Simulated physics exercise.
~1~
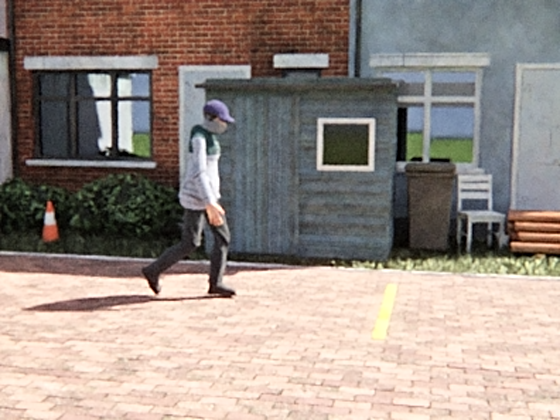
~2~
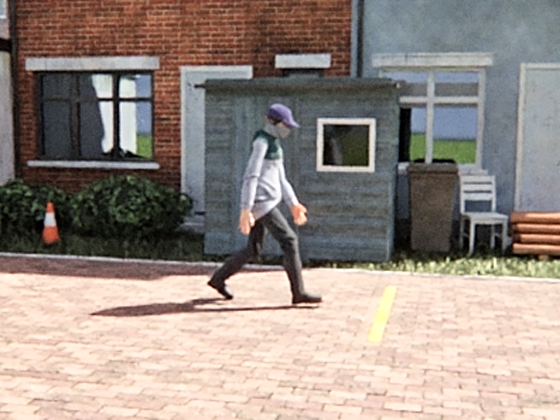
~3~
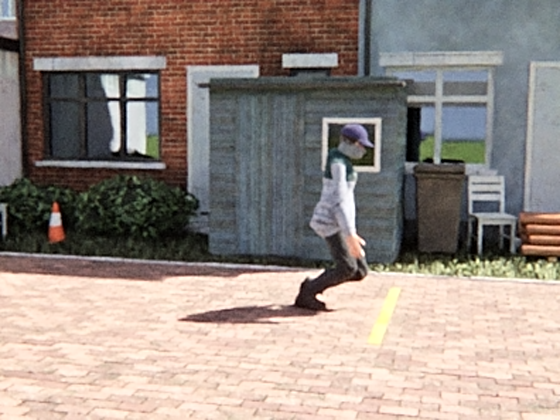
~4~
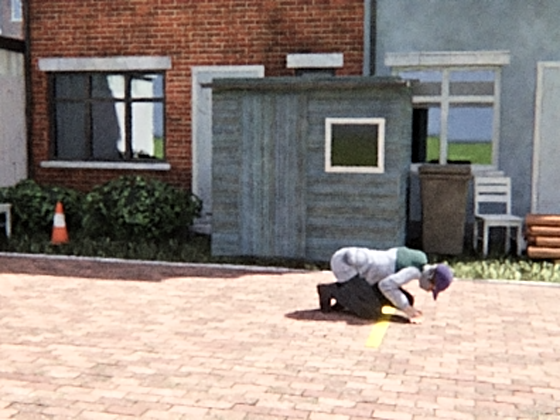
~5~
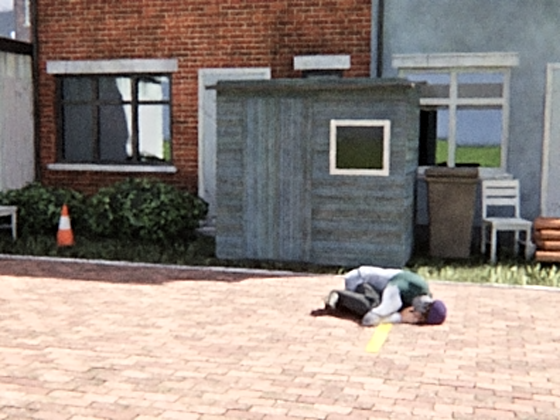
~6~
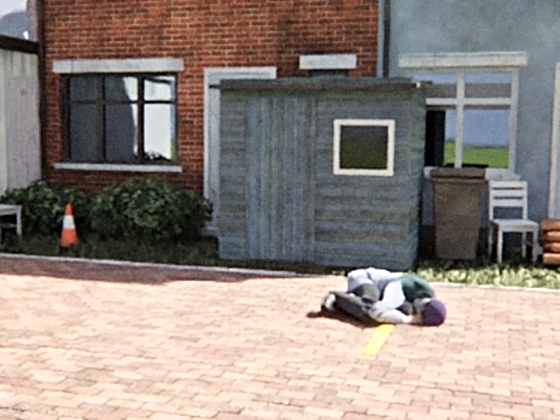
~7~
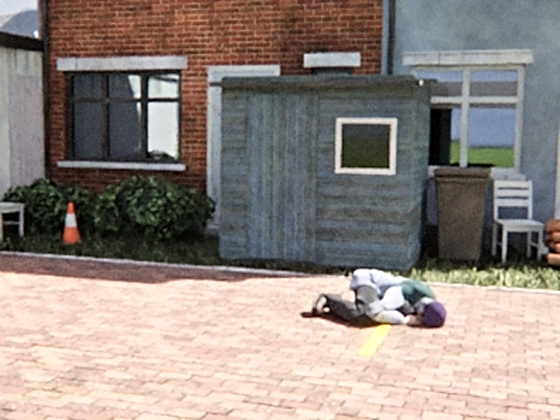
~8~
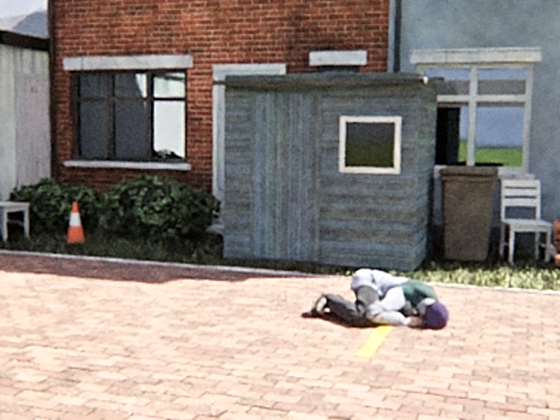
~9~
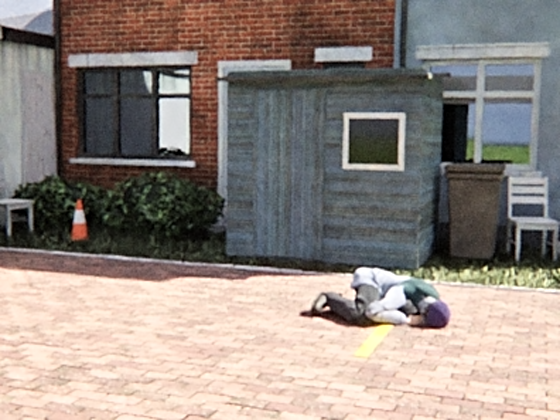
A person in a purple cap, a grey and green top and dark trousers walks rightward across sunlit brick paving, seen from the side as the view drifts slightly. Behind stand a blue-grey wooden shed, a red brick building with bushes and an orange cone at left, and a bin and white chair at right. Nearing a yellow strip on the ground, the person buckles at the knees, pitches forward onto the paving and crumples down. The person lies curled and still, head and chest beyond the strip, hips short of it.
